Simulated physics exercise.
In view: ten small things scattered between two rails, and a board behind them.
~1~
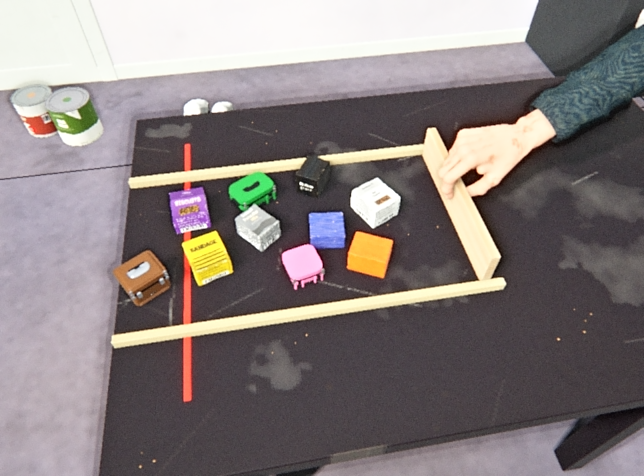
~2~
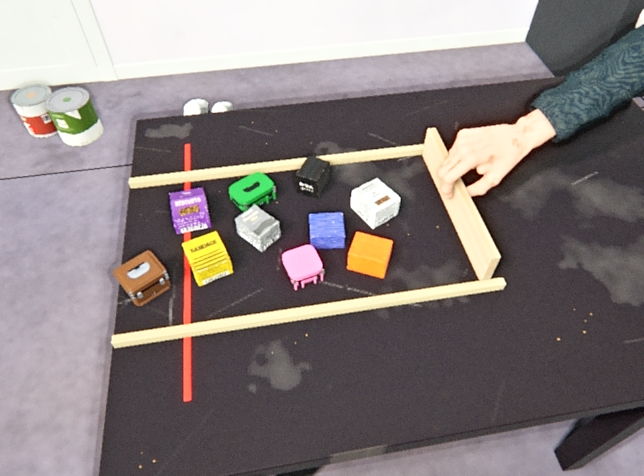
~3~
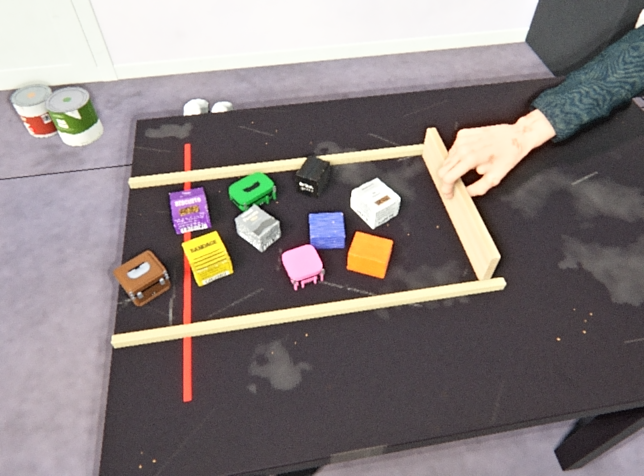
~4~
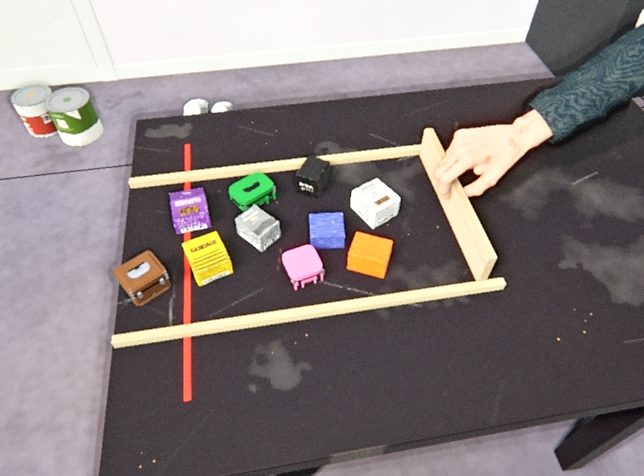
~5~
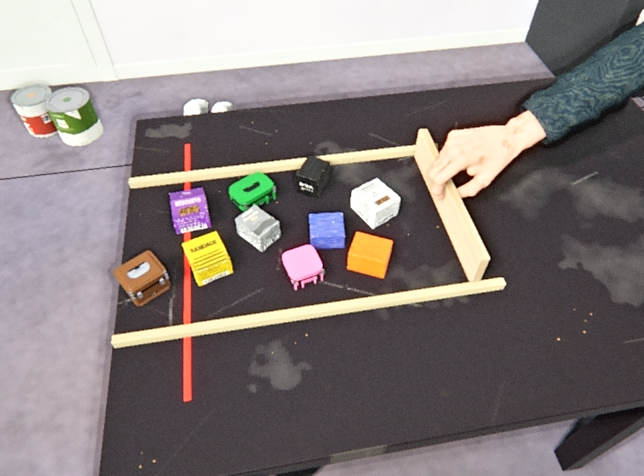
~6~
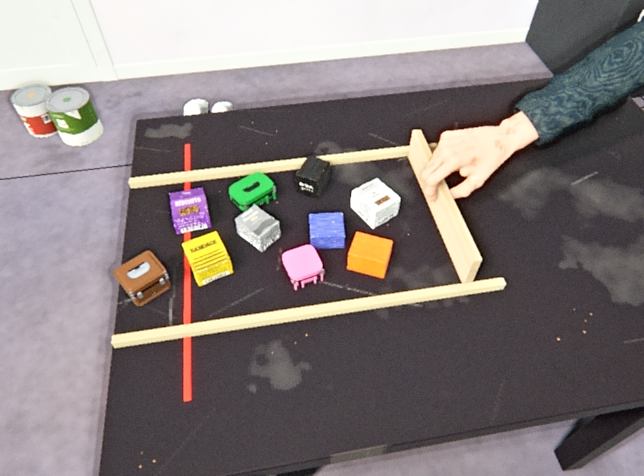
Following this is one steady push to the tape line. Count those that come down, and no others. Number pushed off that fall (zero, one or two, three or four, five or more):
I expect the drop count to reach three but not five.
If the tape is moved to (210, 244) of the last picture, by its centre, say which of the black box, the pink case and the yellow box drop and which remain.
The black box? It is safe. The pink case? It is safe. The yellow box? It is safe.
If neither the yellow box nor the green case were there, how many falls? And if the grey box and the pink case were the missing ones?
Well, the first time you'd get 1, and the next time 2.
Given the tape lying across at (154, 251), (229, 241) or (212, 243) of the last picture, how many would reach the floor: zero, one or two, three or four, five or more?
In turn: At least five, none, 1 or 2.
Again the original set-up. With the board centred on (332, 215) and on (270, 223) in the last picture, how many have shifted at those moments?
Well, it's 5 at the first one and 9 at the second.
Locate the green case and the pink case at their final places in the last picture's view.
First object: (140, 208); second object: (128, 304).
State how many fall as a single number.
3.
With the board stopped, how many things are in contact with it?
Total: 4.
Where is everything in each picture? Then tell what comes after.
The first picture shows brown case (143, 279); purple box (190, 210); yellow box (208, 258); board (456, 199); tape (187, 247).
The second picture shows purple box (190, 210); green case (252, 194).
The third picture shows yellow box (208, 258); board (456, 199).
The fourth picture shows brown case (143, 279); blue block (327, 231).
The fifth picture shows purple box (190, 210); orange block (370, 255).
The sixth picture shows brown case (143, 279); purple box (190, 210); yellow box (208, 258); board (440, 201); tape (187, 247).
A little later, none off yet; brown case at rest near (143, 279); purple box at rest near (190, 210); yellow box at rest near (208, 258).
When it is over, the number that fall off is three or four; down, yellow box, purple box and brown case.
